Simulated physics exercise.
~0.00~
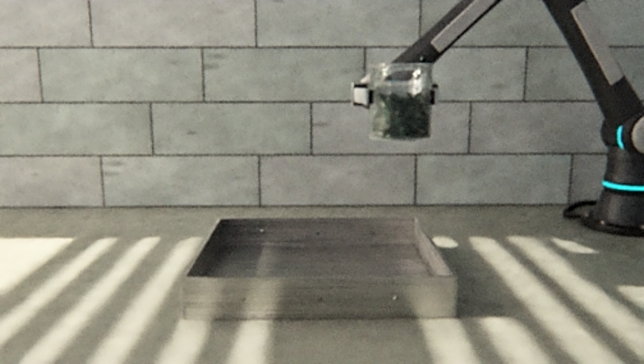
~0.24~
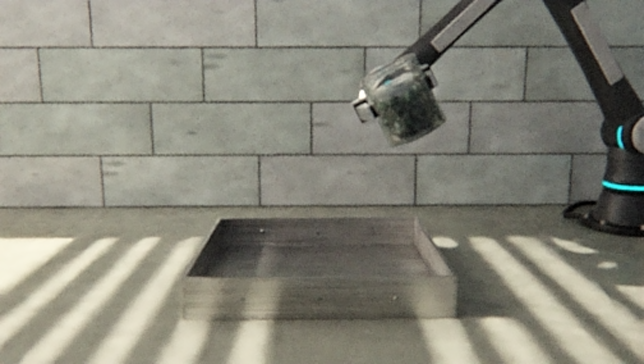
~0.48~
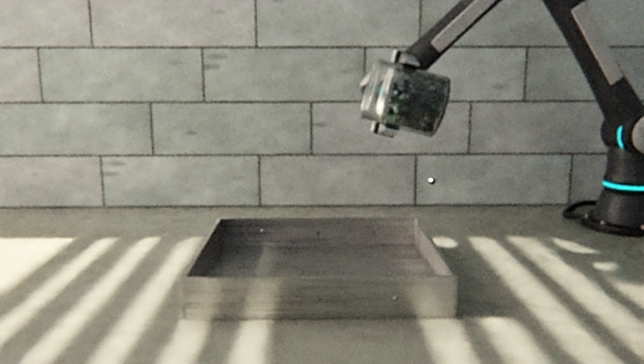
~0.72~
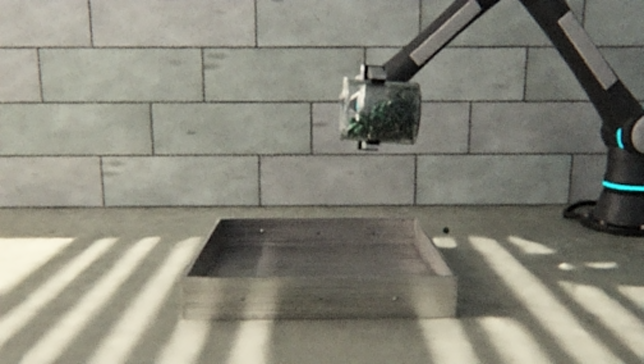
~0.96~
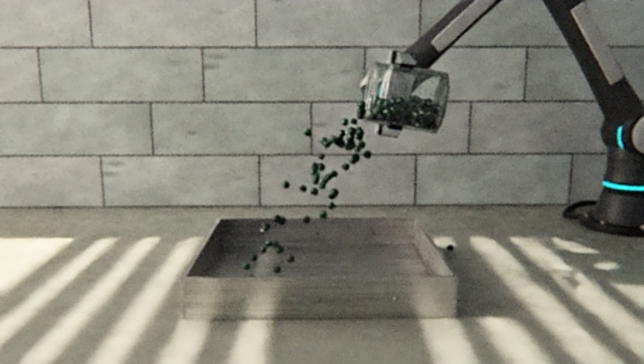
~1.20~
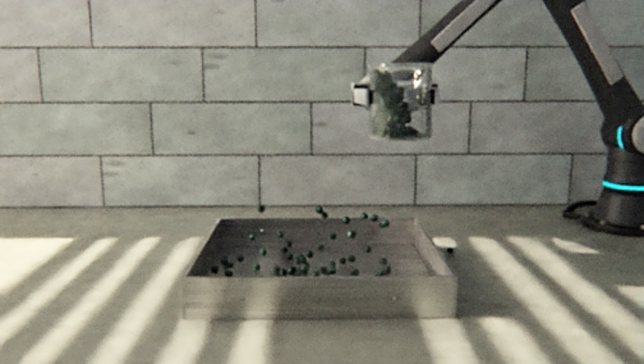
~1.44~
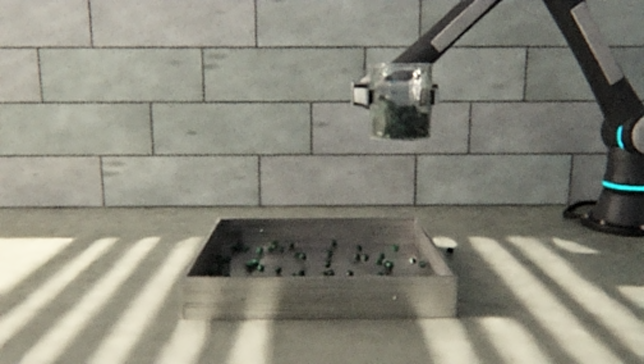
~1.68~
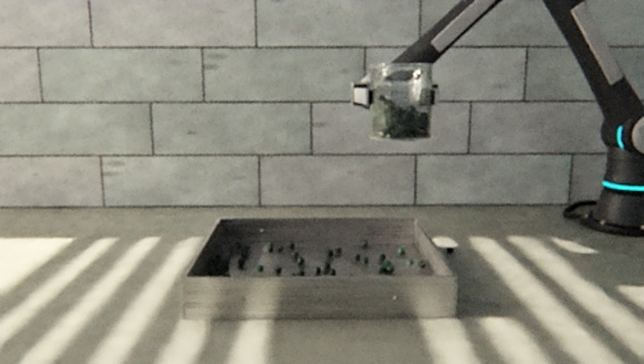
A dark robot arm with glowing blue bands reaches in from the right, holding a clear beaker of dark green beads above a shallow grey wooden tray. The still, level view faces a table striped with sunlight before a grey block wall. The arm tips the beaker onto its side, and a stray bead or so drops near the tray's right end. Then a stream of beads spills down to the left into the tray. The arm turns the beaker upright again, and it stays there, still partly full, with beads scattered across the tray.
